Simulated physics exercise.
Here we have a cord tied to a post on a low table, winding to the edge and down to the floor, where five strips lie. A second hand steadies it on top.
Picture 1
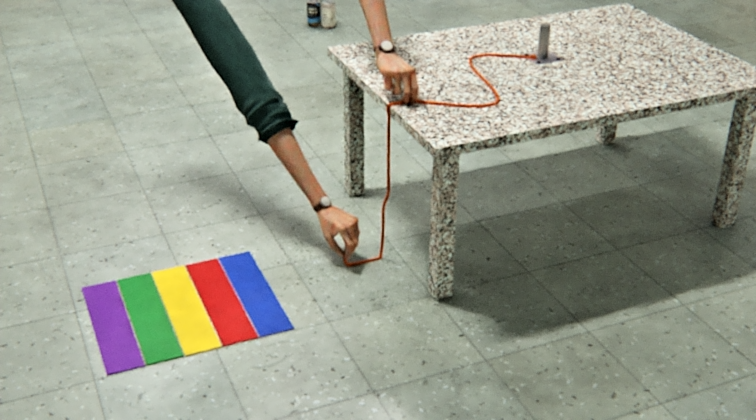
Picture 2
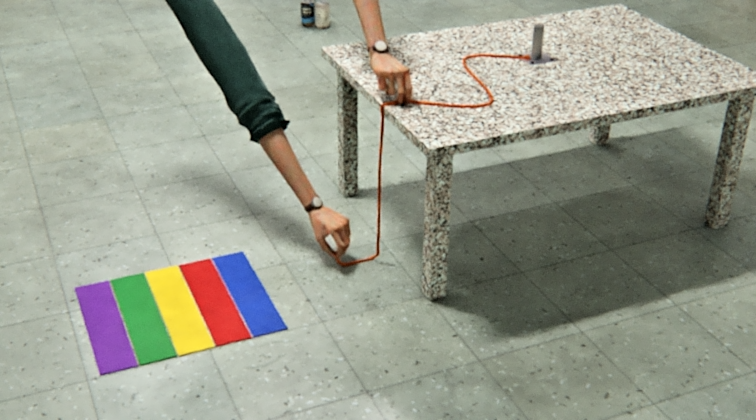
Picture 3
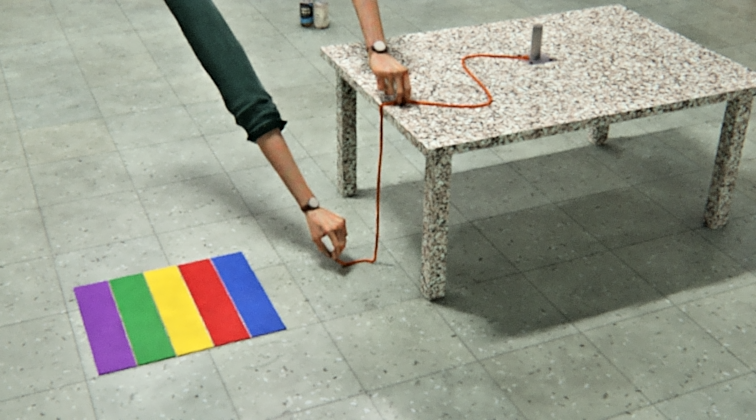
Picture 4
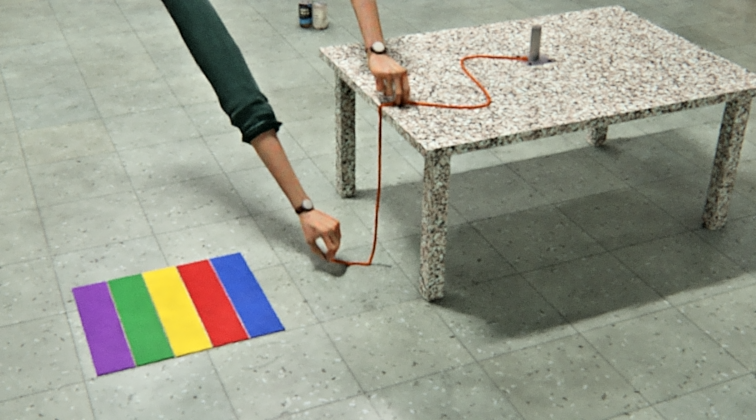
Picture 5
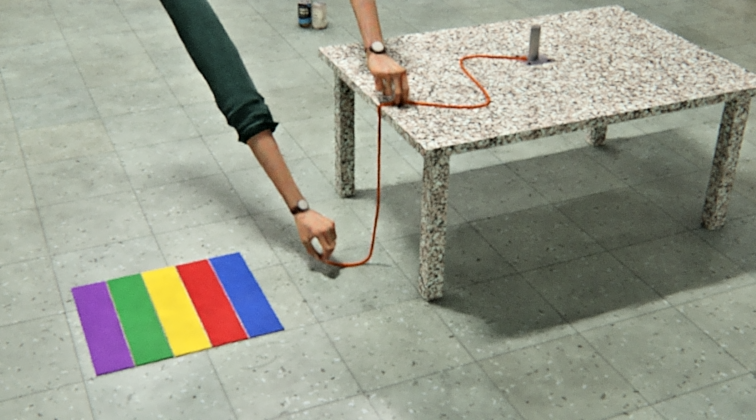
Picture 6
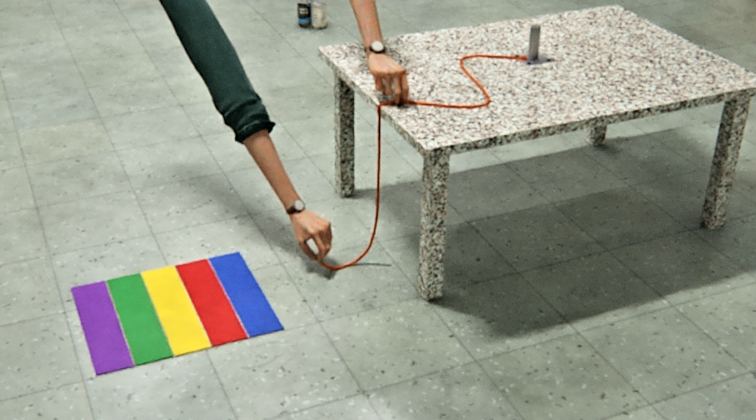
A speckled stone-look low table stands at the right on a grey tiled floor, seen from above at an angle. An orange-red cord winds from a small grey post to the table's edge and down to the floor, left of which lie purple, green, yellow, red and blue strips. One hand stays at the edge while the other draws the cord's lower end slightly left, the view shifting slightly at first.
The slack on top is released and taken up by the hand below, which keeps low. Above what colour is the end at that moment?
The end stops over the purple strip.
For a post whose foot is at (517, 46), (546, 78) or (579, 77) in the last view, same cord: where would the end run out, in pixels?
In that order: (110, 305), (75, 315) and (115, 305).
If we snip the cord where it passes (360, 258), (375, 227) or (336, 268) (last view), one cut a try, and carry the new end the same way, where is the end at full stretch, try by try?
About (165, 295), (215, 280) and (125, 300).
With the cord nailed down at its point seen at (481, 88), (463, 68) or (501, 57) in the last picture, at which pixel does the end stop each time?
The places are (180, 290), (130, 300) and (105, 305).
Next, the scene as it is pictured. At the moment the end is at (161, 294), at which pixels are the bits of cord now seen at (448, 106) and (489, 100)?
Near (363, 136) and (386, 96).
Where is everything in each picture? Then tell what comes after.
In the first frame, end (345, 255); blue (269, 317); red (233, 326); yellow (197, 335); green (159, 344); purple (121, 353).
In the second frame, end (336, 255); cord through (491, 56) (474, 76) (480, 106) (401, 102) (380, 167) (378, 239).
In the third frame, end (333, 256).
In the fourth frame, end (326, 258); cord through (489, 57) (471, 77) (478, 107) (398, 103) (380, 168) (375, 240).
In the fifth frame, end (322, 259).
In the sixth frame, end (318, 259); cord through (488, 56) (470, 77) (477, 107) (397, 102) (379, 167) (372, 239).
Soon after, end near (161, 294); over yellow.
After that, end near (121, 303); over green.
At the stop, end near (96, 309); over purple. It gets as far as the purple strip.
